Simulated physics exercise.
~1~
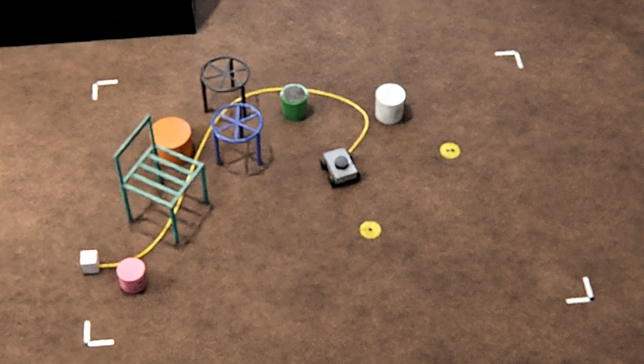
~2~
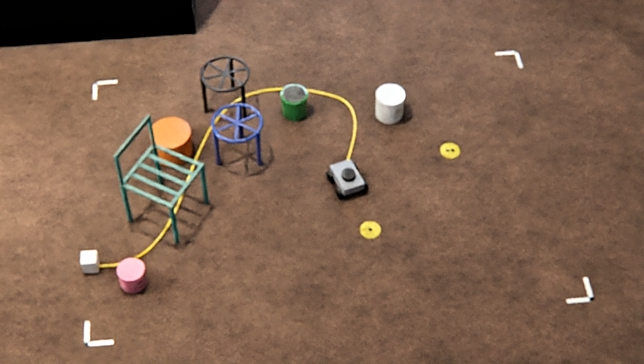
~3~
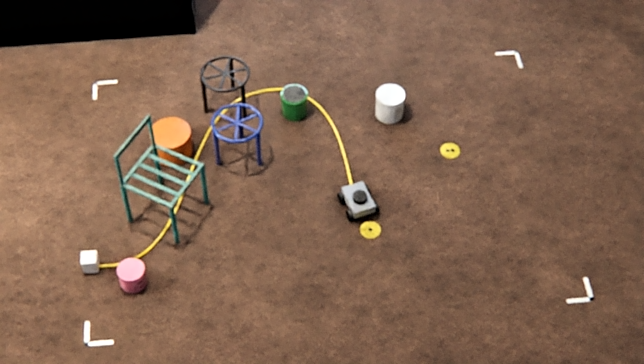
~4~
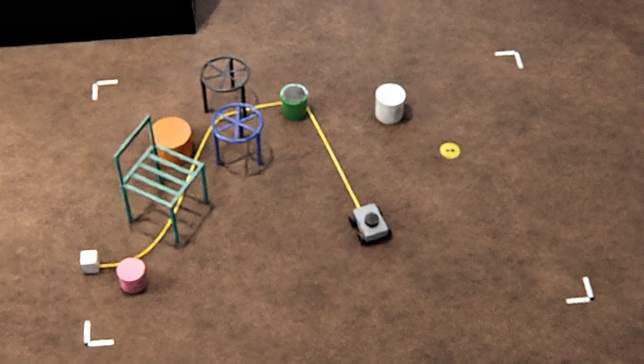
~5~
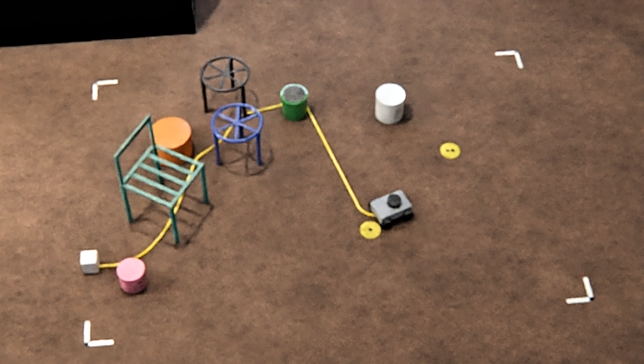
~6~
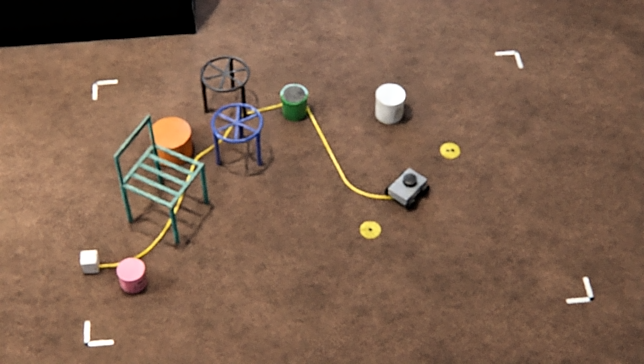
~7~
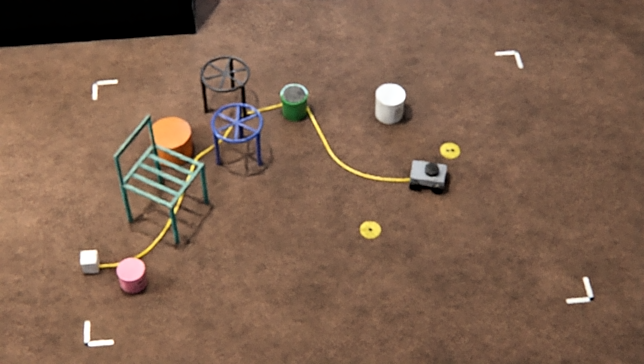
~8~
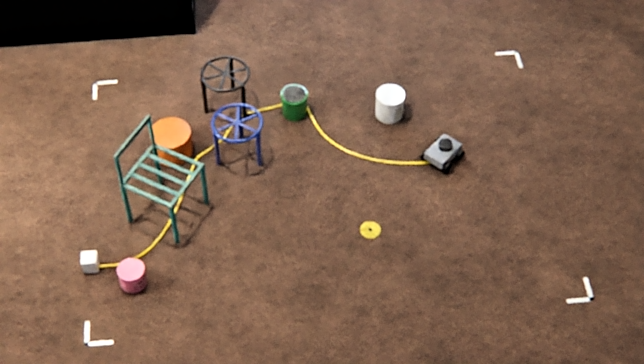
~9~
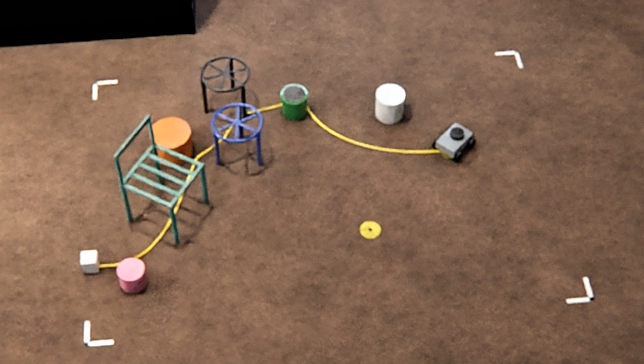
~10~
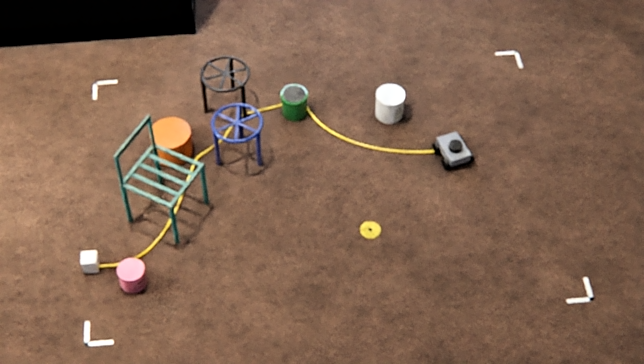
At first, a small grey cart sits right of a green pot, trailing a yellow lead that curves past black and blue stools and a teal chair to a white block beside a pink bin. The cart rolls down and to the right, drawing the lead's loop tight against the green pot. Reaching the nearer yellow mark, it covers it, then turns and heads up and to the right, the lead bending behind it. It passes over the second mark and stops just beyond, turning slightly in place. The lead's far end stays at the block, and nothing else shifts.
